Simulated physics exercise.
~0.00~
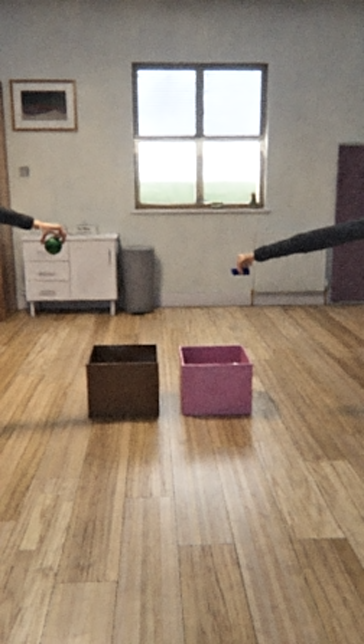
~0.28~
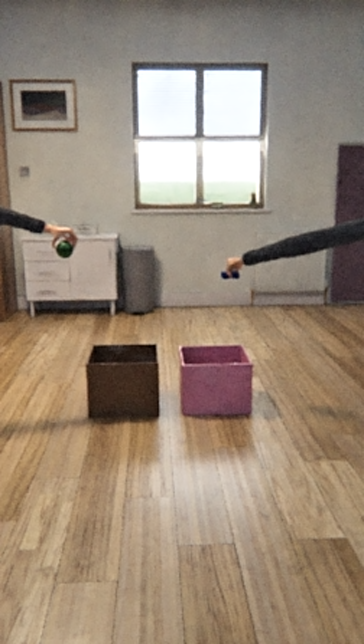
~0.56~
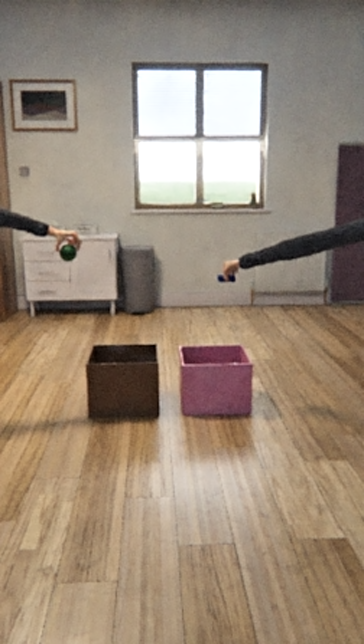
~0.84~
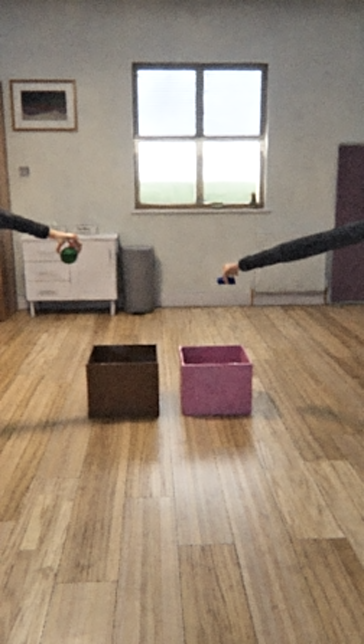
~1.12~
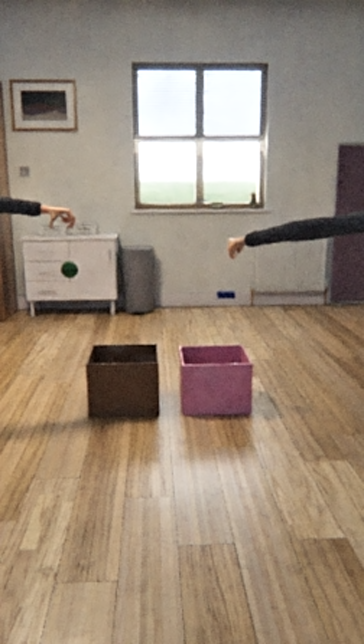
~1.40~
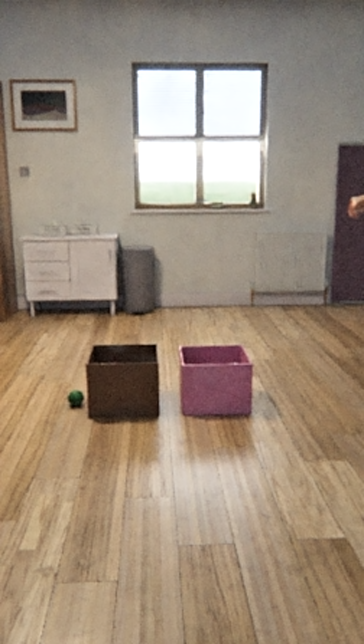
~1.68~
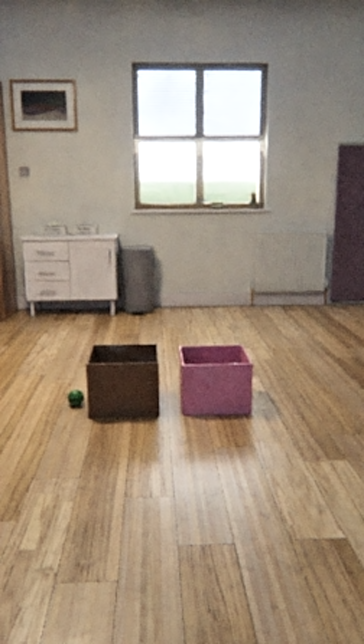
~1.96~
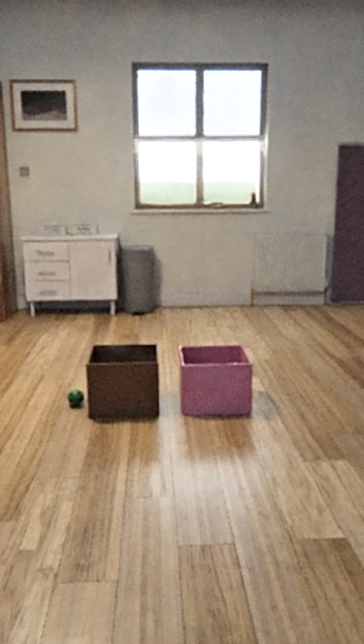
Two dark-sleeved arms reach in from opposite sides of a room with a wooden floor, seen from the front by a still camera, with a window and a white cabinet behind. The left hand holds a green ball and the right hand a small blue sponge, high above a dark brown crate on the left and a pink basket on the right. Both hands shift slightly inward, pause, then let go and withdraw as the objects fall. The ball comes to rest on the floor just left of the brown crate, while the sponge drops out of sight into the pink basket.
